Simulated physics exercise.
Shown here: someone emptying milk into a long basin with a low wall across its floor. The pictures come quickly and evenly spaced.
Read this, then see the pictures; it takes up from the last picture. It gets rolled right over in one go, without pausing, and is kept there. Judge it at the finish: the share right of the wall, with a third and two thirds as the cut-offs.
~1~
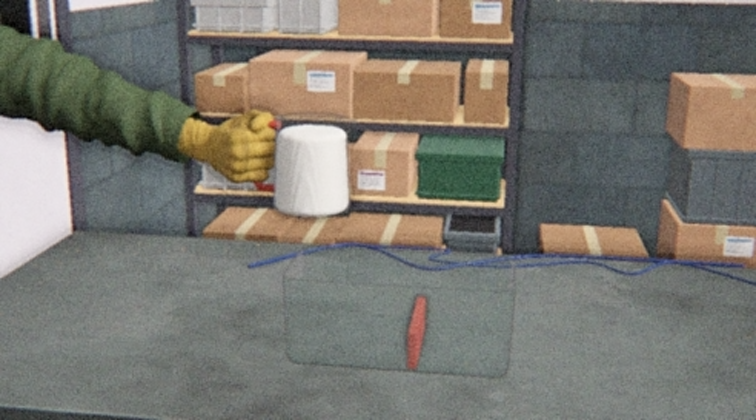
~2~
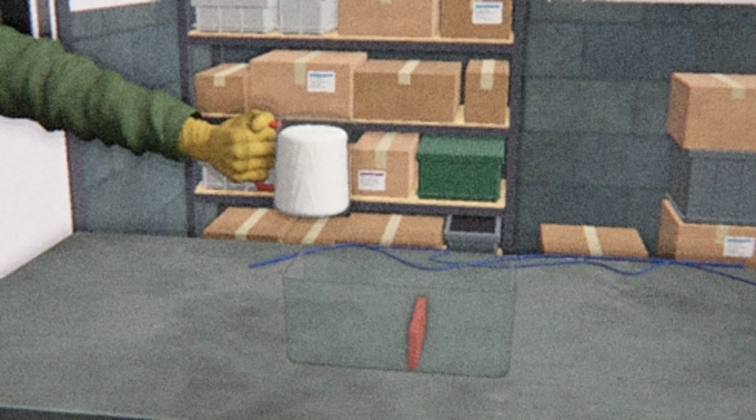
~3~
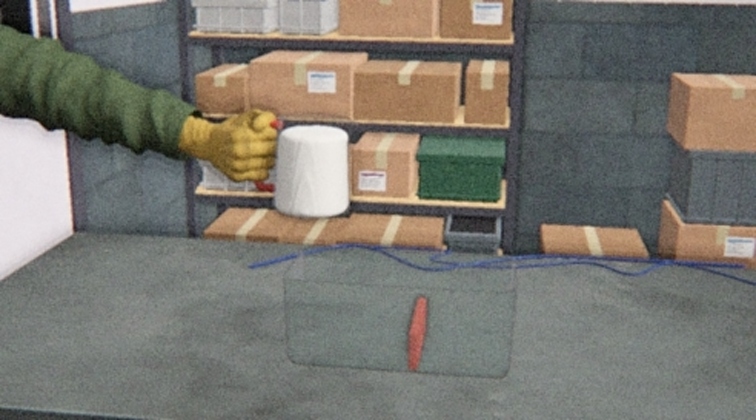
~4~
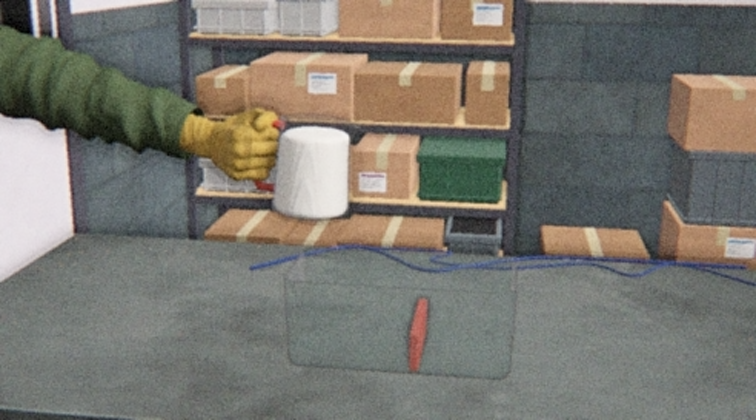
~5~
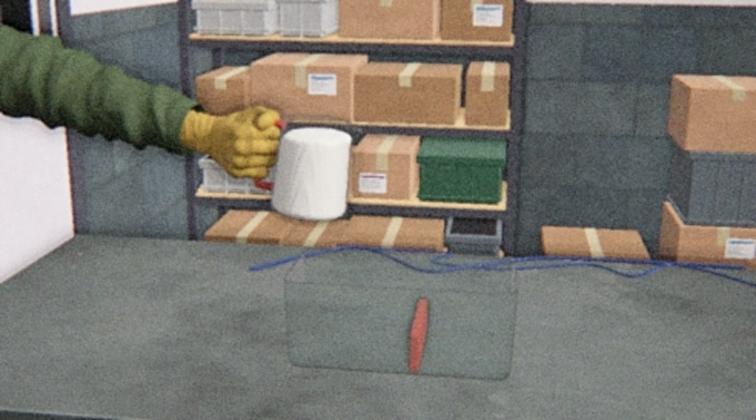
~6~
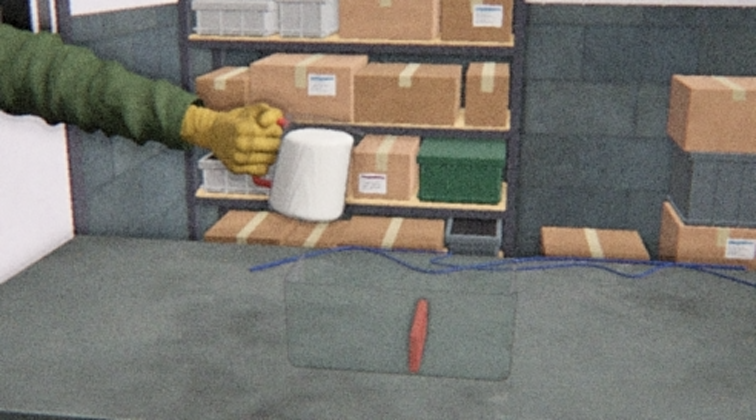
At the finish, the right of the wall has a third to two thirds.
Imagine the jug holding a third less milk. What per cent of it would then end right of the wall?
20 per cent or so.
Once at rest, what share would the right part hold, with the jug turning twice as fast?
Roughly 35 in a hundred.
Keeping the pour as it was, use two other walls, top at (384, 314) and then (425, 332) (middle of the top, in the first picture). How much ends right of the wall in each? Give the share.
With the first placement it is 95 %, with the second 40 %.
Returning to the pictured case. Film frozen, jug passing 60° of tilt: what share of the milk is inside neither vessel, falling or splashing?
I'd say some 10 per cent of it.
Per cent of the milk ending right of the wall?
Close to 50 percent.
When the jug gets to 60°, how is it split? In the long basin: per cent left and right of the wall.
The left part holds 0 percent and the right part 0 percent.
A moment on, the jug is tipped part way and 88 per cent is still to pour, 1 is left of the wall and 1 right of it.
Next, the jug is tipped on its side and 40 per cent is still to pour, 10 is left of the wall and 32 right of it.
Then the jug is tipped right over and 5 per cent is still to pour, 42 is left of the wall and 48 right of it.
Later the jug is tipped right over and 0 per cent is still to pour, 50 is left of the wall and 49 right of it.
At rest 50 per cent lies left of the wall, 49 right of it and 1 outside.
